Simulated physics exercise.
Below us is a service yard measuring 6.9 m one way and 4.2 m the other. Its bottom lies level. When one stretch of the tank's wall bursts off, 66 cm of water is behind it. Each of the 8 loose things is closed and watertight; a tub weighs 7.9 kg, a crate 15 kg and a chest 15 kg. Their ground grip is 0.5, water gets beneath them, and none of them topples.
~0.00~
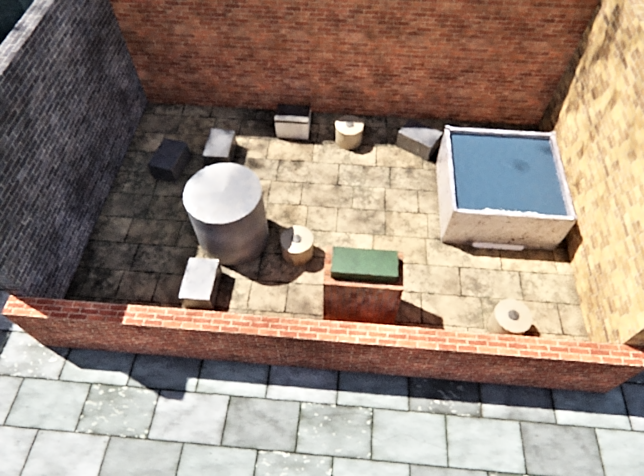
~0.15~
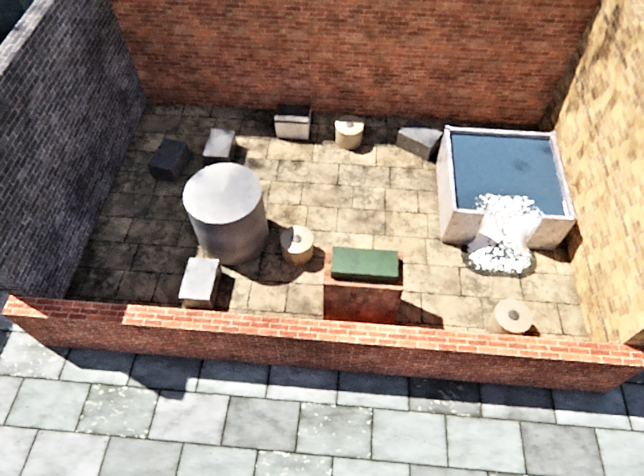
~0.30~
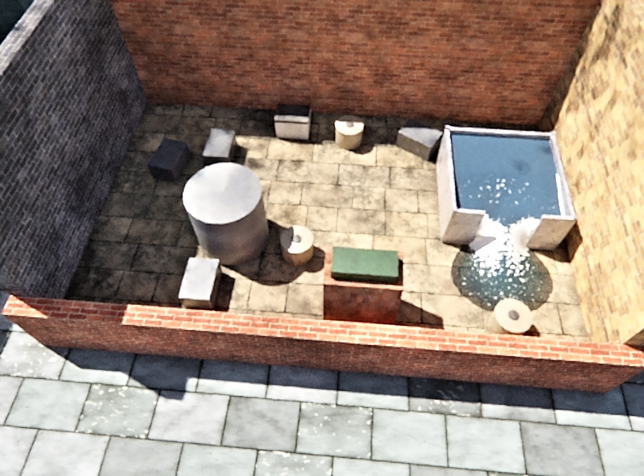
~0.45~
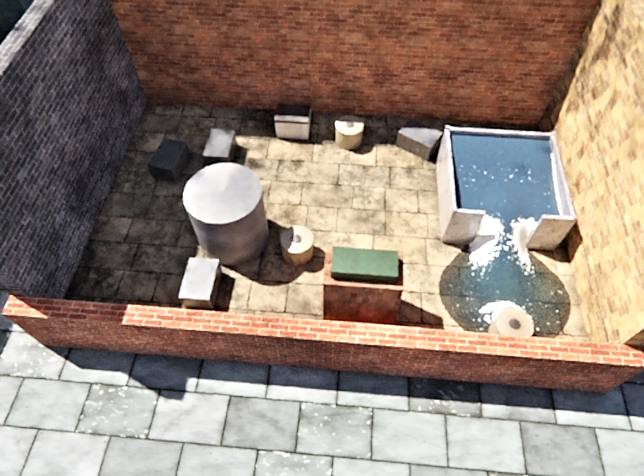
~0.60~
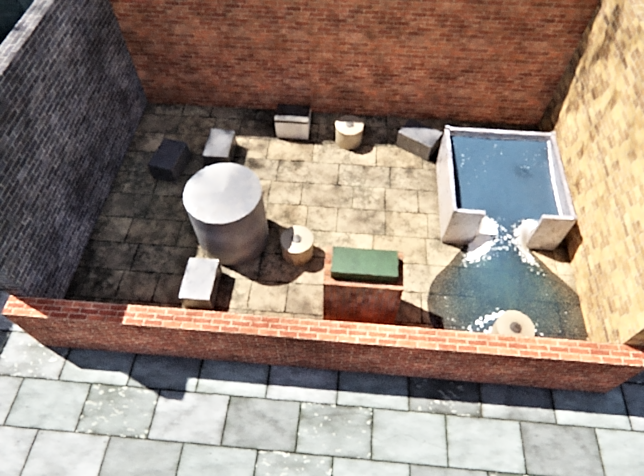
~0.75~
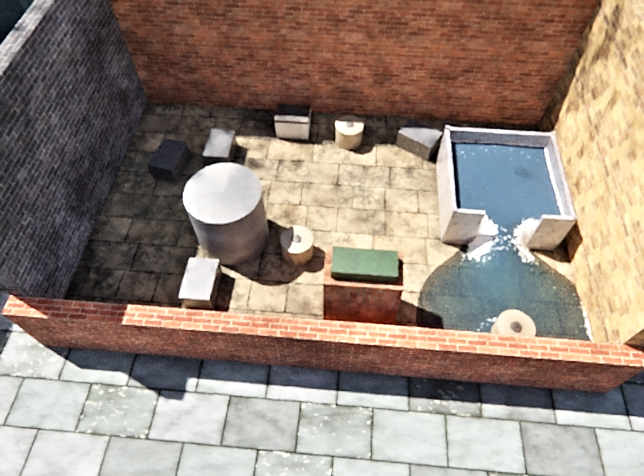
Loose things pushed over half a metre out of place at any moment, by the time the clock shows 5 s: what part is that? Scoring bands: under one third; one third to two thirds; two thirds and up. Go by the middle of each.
Result: The lowest band.
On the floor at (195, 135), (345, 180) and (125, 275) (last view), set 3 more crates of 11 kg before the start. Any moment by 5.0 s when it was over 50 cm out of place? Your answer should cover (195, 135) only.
Answer: Under.
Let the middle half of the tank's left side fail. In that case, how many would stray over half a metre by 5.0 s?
Result: 6 of them.
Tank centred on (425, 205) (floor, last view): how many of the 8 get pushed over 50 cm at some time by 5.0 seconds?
That would give 3.
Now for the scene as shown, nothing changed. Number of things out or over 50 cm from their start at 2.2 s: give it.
At that moment it comes to 1.
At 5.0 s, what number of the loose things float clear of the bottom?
0 of them.
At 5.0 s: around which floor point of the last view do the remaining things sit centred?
Mean position approx. (279, 174).
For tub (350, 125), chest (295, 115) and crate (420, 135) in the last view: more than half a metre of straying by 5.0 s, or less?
Result, in order: Undershooting / undershooting / undershooting.
After 1.1 s 0 of 8 are over 50 cm from their spots; 1 afloat.
After 2.2 s 1 of 8 are over 50 cm from their spots; 1 afloat.
After 3.5 s 2 of 8 are over 50 cm from their spots; 0 afloat.
After 5.0 s 2 of 8 are over 50 cm from their spots, and 2 have been at some point; 0 afloat.
